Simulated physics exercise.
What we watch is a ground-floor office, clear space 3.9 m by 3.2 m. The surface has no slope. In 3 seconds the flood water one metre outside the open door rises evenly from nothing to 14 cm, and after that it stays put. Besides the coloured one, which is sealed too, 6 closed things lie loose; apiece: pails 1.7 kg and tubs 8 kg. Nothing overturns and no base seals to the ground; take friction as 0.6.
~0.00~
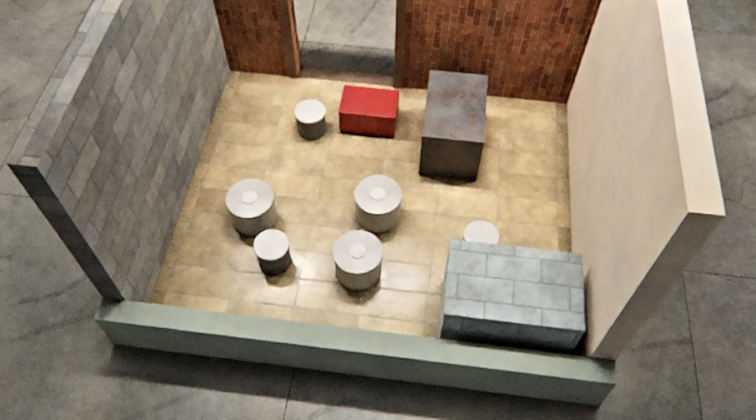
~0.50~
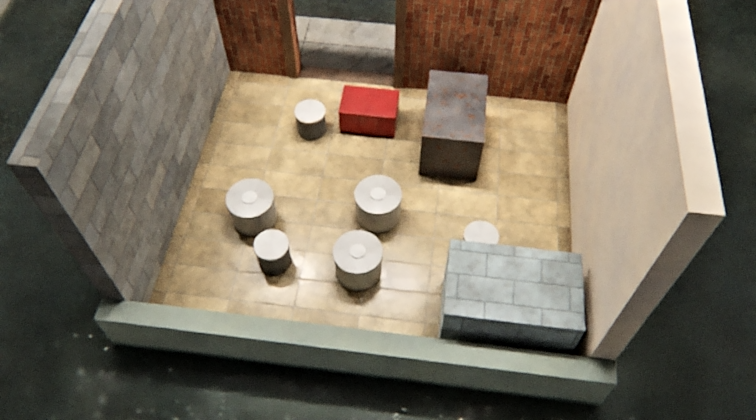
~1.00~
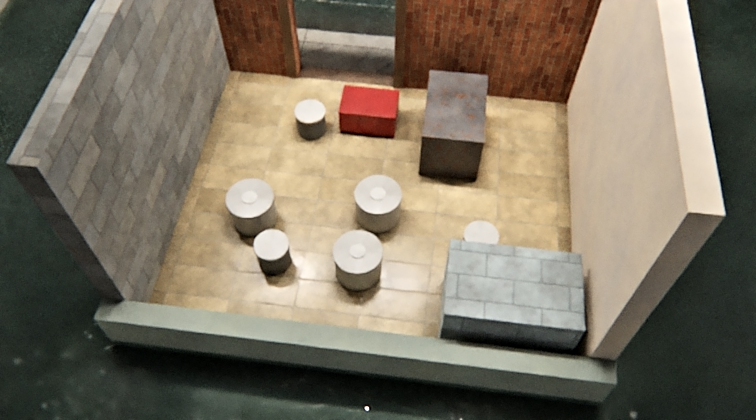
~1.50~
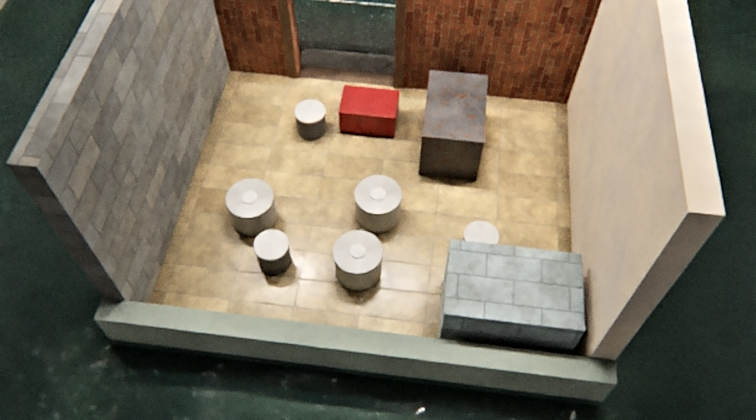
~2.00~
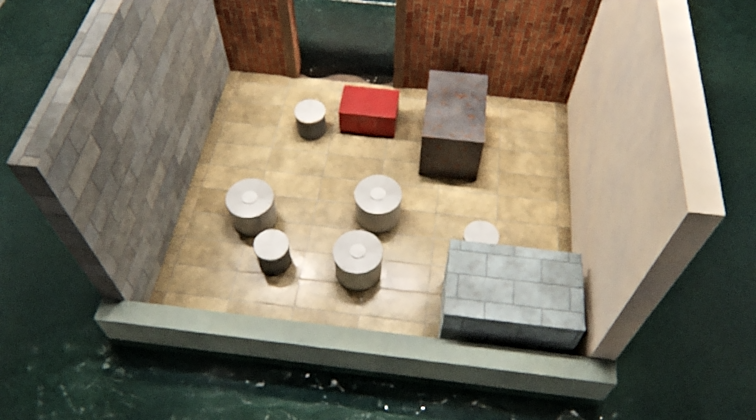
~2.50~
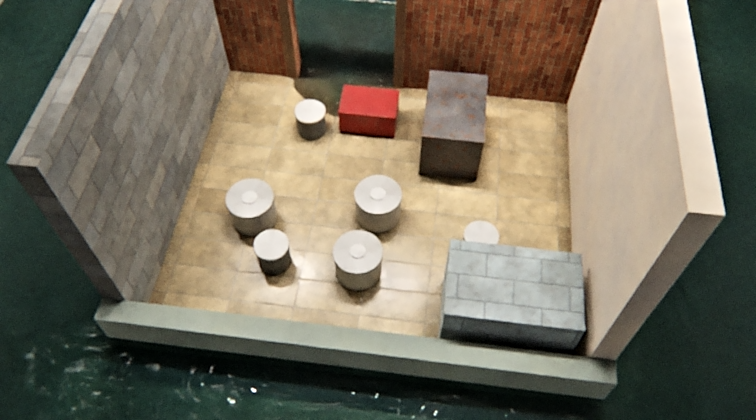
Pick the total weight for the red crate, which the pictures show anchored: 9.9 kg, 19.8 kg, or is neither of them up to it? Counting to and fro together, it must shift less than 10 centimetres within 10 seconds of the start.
Neither is up to it.
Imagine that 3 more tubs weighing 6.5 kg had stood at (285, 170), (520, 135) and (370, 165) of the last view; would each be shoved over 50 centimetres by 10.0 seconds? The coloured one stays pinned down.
Order as asked: Goes beyond / stays within / stays within.
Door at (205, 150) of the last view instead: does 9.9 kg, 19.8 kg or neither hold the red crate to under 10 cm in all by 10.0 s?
If so, then both options fall short.
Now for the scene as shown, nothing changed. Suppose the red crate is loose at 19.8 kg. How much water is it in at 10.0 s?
Something like 7 centimetres.
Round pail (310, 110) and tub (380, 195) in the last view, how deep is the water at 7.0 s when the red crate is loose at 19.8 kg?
Close to 7 and 2 centimetres.
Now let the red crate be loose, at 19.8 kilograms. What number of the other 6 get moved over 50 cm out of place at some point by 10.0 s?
That adds up to 3.
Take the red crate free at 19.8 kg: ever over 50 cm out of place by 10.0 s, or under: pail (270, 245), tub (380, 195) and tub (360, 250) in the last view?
Taking them in order: Beyond the mark, within the mark and within the mark.
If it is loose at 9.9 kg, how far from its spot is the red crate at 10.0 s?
Roughly 120 cm.
After 3.5 s the red crate would be 24 cm from its start with 9.9 kg and 0 cm from its start with 19.8 kg; 5 cm of water round it then.
After 4.5 s the red crate would be 79 cm from its start with 9.9 kg and 24 cm from its start with 19.8 kg; 4 cm of water round it then.
After 7.0 s the red crate would be 102 cm from its start with 9.9 kg and 37 cm from its start with 19.8 kg; 6 cm of water round it then.
After 10.0 s the red crate would be 123 cm from its start with 9.9 kg and 89 cm from its start with 19.8 kg; 7 cm of water round it then.
